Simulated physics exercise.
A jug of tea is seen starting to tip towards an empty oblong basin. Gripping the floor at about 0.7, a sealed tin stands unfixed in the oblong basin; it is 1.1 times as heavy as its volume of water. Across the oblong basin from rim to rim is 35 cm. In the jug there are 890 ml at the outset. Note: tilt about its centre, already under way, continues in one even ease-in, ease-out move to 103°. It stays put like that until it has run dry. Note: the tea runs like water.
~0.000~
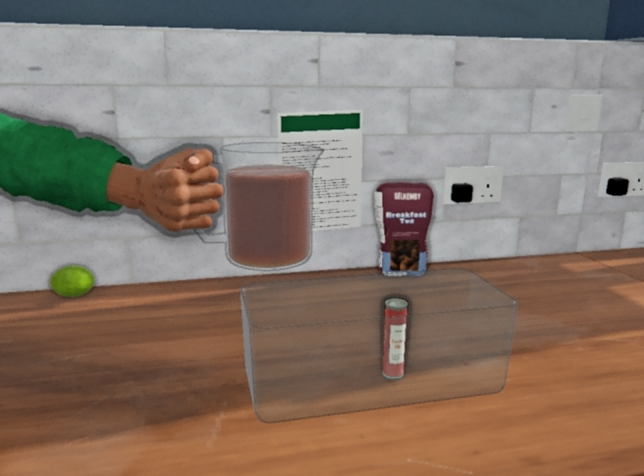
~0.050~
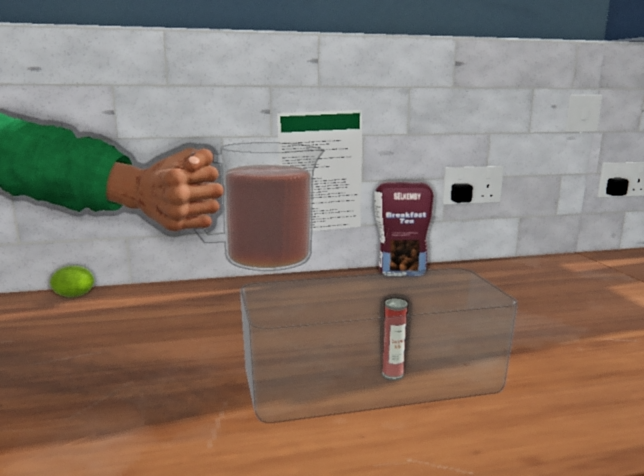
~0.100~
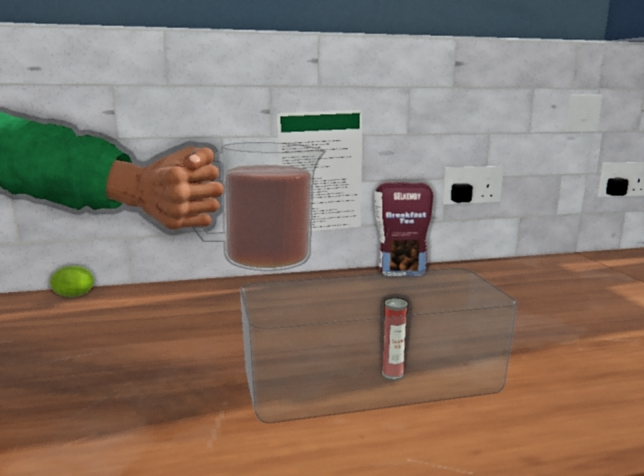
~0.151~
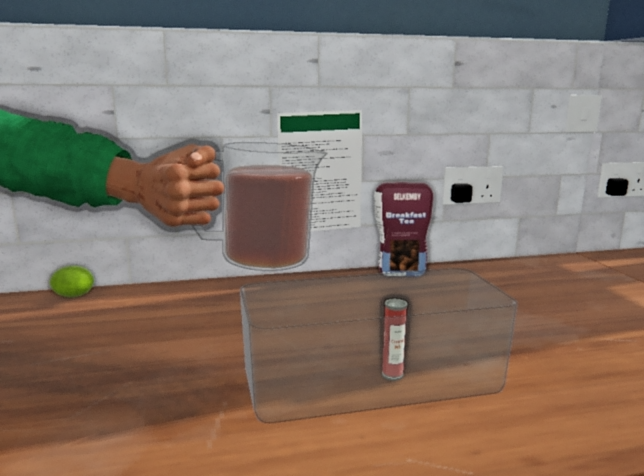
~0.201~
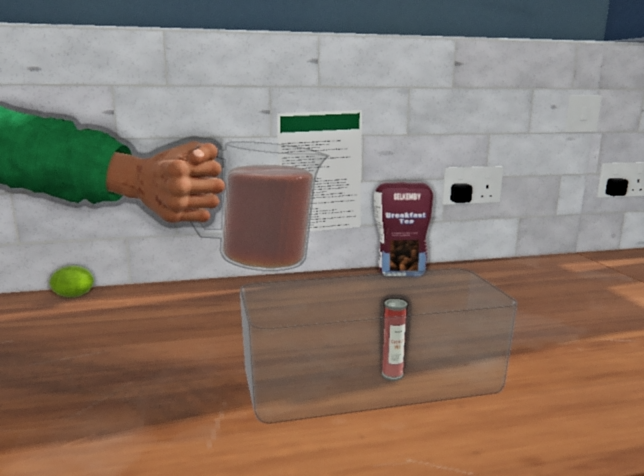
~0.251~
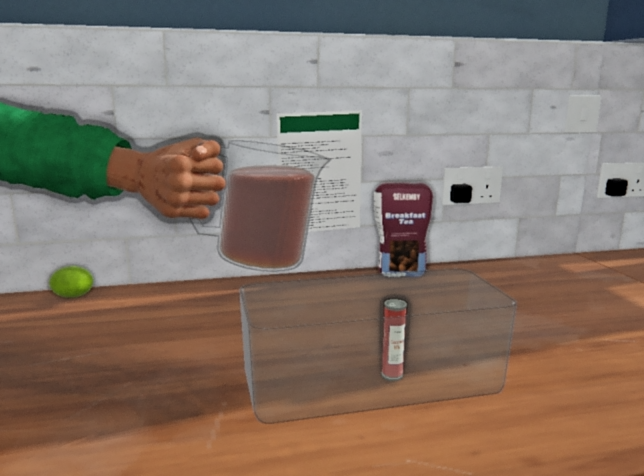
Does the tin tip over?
It's bound to be brought down.
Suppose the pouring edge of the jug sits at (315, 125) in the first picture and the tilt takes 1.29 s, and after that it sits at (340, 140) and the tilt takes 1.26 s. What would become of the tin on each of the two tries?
The tin overturns the first time and overturns the second time.
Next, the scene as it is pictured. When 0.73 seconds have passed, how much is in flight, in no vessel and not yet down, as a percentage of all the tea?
Around 8 in a hundred.
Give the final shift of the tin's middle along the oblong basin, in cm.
The tin's middle ends up about 8.0 cm along the basin.
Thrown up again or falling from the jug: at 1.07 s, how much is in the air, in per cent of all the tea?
Close to 18 per cent.
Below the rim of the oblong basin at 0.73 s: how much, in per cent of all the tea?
Roughly 1 percent.
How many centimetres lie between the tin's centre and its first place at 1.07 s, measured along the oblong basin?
Around 3 cm.
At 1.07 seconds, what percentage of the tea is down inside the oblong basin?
That comes to about 38 percent.
Then, 0.73 s in, the tilt is 59° and 91 per cent is still to pour; the tin stands where it began.
Then, 1.07 s in, the tilt is 94° and 43 per cent is still to pour; the tin leans 26°.
Then, 1.43 s in, the tilt is 103° and 6 per cent is still to pour; the tin lies on its side.
Then, 1.83 s in, the tilt is 103° and 0 per cent is still to pour; the tin lies on its side.
Finally, the tin lies on its side.
